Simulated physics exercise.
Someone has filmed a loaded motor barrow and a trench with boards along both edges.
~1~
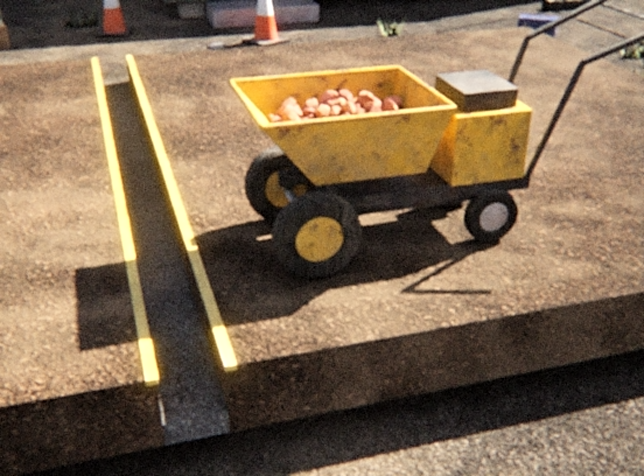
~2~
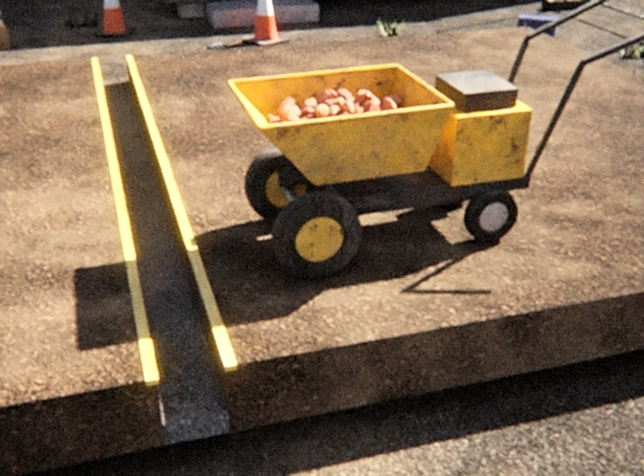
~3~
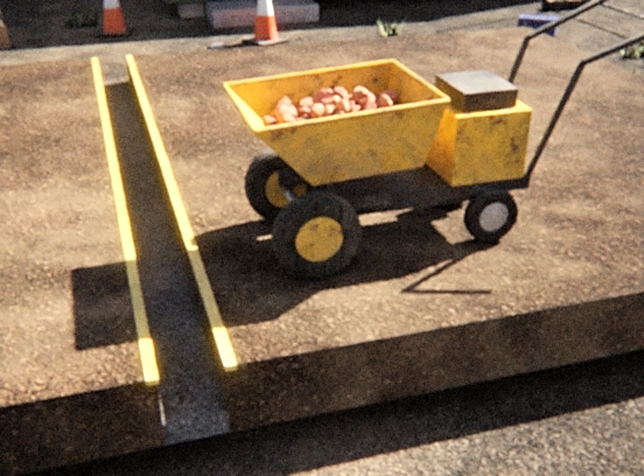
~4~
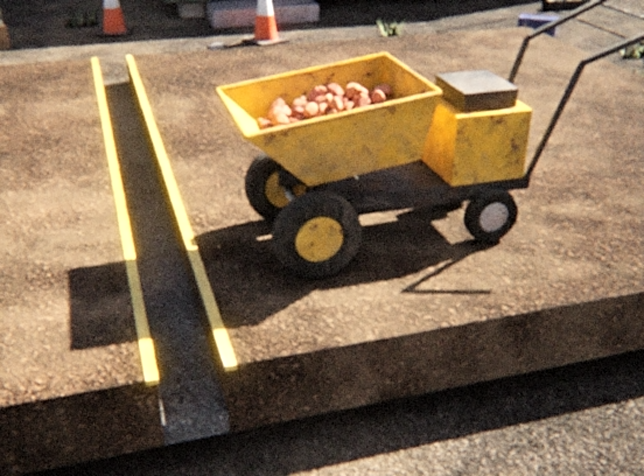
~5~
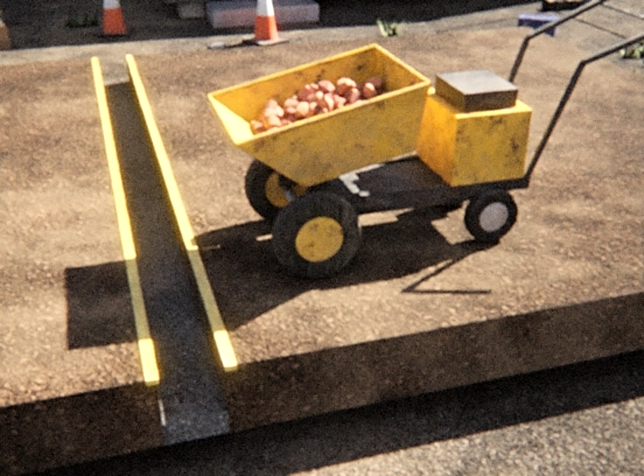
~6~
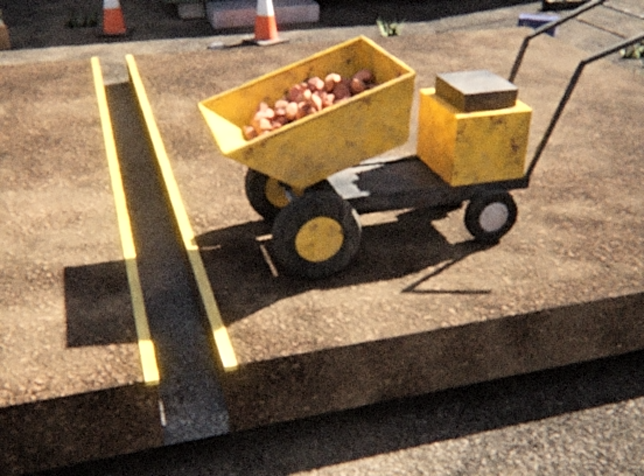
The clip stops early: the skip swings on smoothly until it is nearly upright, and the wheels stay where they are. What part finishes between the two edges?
It catches the larger part.
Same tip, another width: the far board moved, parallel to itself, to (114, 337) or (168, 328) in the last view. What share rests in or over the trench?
First some 100, then 40 per cent.
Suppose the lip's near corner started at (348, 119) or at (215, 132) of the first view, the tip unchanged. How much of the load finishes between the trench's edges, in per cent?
The first gives 40 %, the second 0 %.
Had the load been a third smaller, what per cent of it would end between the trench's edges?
It comes to 90 per cent or so.
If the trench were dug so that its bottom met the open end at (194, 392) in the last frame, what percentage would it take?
Close to 50 per cent.
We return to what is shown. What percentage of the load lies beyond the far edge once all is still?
Near 15 %.
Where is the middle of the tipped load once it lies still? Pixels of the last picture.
Around (160, 285).
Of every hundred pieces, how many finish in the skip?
About 0 per cent.
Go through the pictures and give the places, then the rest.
In the first frame, lip of the skip at (262, 127), level; top of the load at (351, 110), lumps of rubble; first edge of the trench at (216, 320); far edge at (143, 332), the trench under half as wide as the skip, and about as deep as wide.
In the second frame, lip of the skip at (260, 128), level; top of the load at (350, 110).
In the third frame, lip of the skip at (255, 132), tipped barely; top of the load at (346, 108).
In the fourth frame, lip of the skip at (246, 137), tipped a little; top of the load at (346, 108).
In the fifth frame, lip of the skip at (236, 145), tipped a little; top of the load at (355, 102).
In the sixth frame, lip of the skip at (225, 155), tipped clearly; top of the load at (357, 102); first edge of the trench at (216, 320); far edge at (143, 332).
Soon after the last picture, skip tipped steeply; all in the skip.
A little later, skip tipped right over; most in the skip; about a quarter in or heaped over the trench; a stray few beyond it; a stray few falling.
Later still, skip tipped right over; a small part in the skip; most in or heaped over the trench; a small part beyond it.
By the end, skip tipped right over; a stray few in the skip; most in or heaped over the trench; a small part beyond it.
